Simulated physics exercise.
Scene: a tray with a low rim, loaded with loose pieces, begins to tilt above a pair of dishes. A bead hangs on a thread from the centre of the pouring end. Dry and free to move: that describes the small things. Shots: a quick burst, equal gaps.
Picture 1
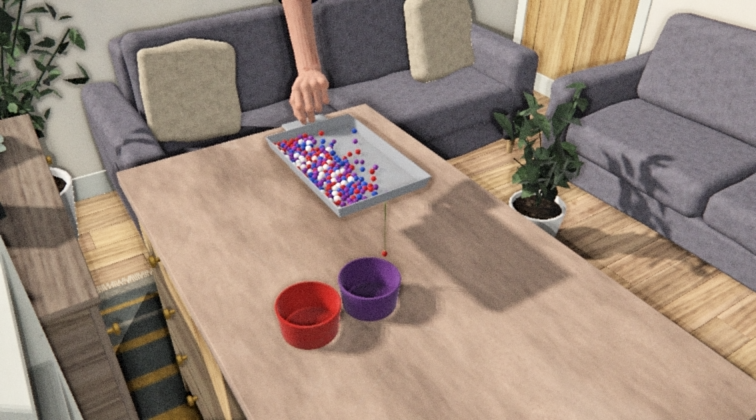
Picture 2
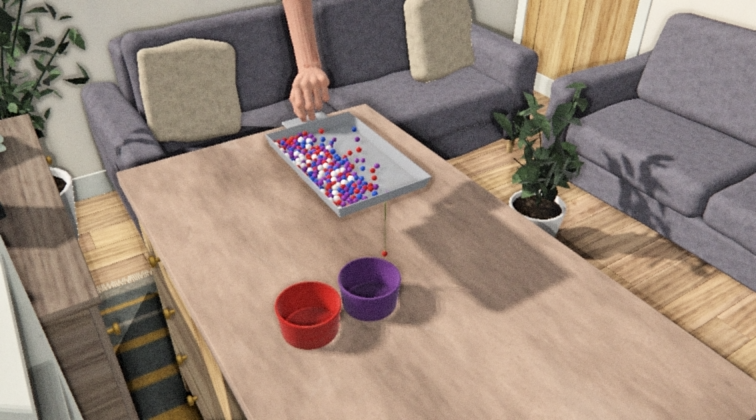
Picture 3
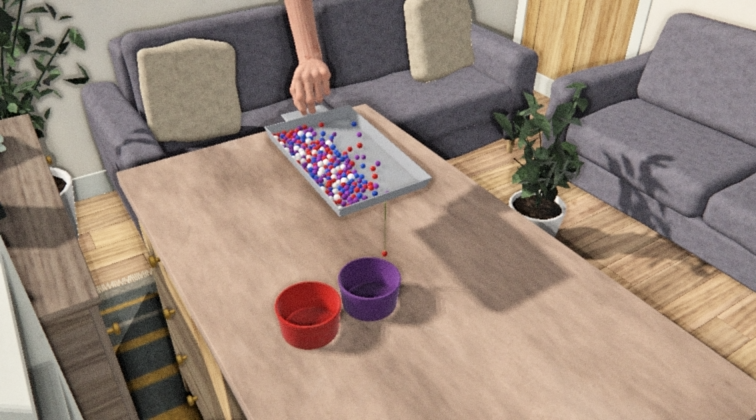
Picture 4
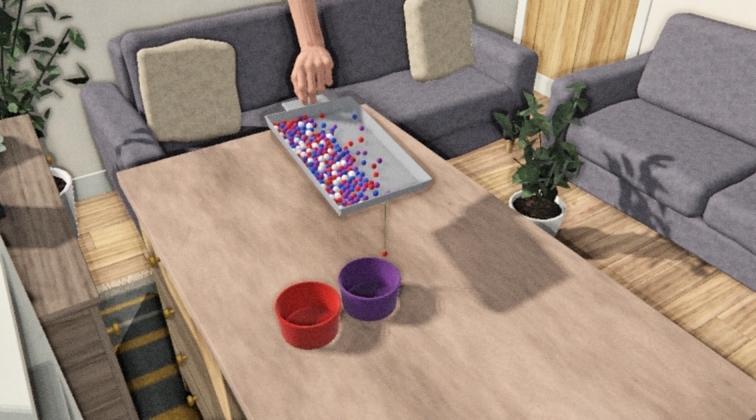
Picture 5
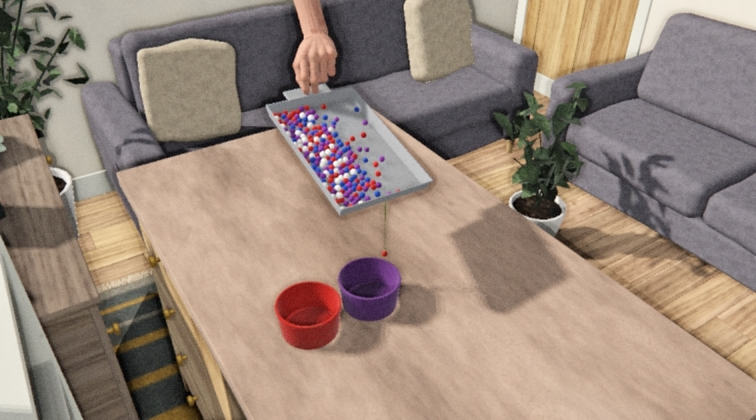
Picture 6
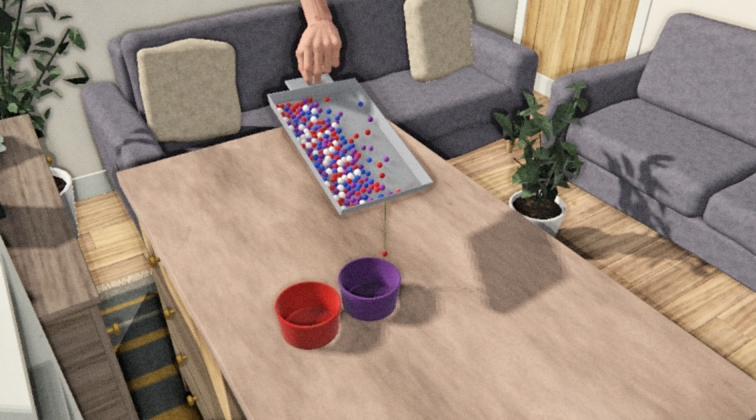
In a living room, a hand gradually raised its end of a gray tray of red, white and blue beads above a wooden table, and the beads began shifting, near a red dish and a purple one.
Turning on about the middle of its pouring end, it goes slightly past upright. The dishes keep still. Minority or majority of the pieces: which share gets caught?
Minority.
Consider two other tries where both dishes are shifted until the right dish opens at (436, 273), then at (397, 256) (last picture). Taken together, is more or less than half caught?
First shift, a majority share; second shift, a minority share.
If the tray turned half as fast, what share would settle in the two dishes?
It would be around 10 per cent.
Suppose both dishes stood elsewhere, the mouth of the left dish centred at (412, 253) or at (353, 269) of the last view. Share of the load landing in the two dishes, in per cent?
About 40 per cent, then about 10 per cent.
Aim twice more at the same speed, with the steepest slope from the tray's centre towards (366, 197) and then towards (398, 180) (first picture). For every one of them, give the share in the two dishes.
Shares: 50 %, then 0 %.
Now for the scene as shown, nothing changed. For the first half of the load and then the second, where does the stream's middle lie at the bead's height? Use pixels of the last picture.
Points: About (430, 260), then about (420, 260).
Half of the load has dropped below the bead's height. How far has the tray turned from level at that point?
My estimate is some 85 degrees.
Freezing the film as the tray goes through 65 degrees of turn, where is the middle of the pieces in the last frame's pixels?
Somewhere near pixel (402, 195).
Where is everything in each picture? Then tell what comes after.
Corners of the pouring end (340, 206) and (426, 176), level; middle of the load (326, 167), round plastic beads; left dish (324, 333); right dish (386, 305); bead on its thread (385, 254), in the first picture.
Corners of the pouring end (340, 206) and (426, 176), level; middle of the load (326, 166), in the second picture.
Corners of the pouring end (341, 206) and (426, 177), tipped barely, lowest at the right corner; middle of the load (326, 162), in the third picture.
Corners of the pouring end (341, 206) and (427, 178), tipped a little, lowest at the right corner; middle of the load (327, 157), in the fourth picture.
Corners of the pouring end (342, 206) and (428, 179), tipped clearly, lowest at the right corner; middle of the load (328, 152), about a tenth on the move, in the fifth picture.
Corners of the pouring end (343, 206) and (428, 180), tipped clearly, lowest at the right corner; middle of the load (332, 150), almost all on the move; left dish (324, 333); right dish (386, 305), in the sixth picture.
Just after the last frame, tray tipped steeply; roughly two thirds on the tray; just a few in the right dish; about a tenth outside both; roughly a quarter in the air.
A moment on, tray tipped past a quarter turn; about a tenth on the tray; about a tenth in the right dish; roughly two thirds outside both; about a tenth in the air.
Further on, tray tipped past a quarter turn; about a tenth in the right dish; the larger part outside both.
When it is over, tray tipped past a quarter turn; not one in the left dish; about a tenth in the right dish; the larger part outside both.
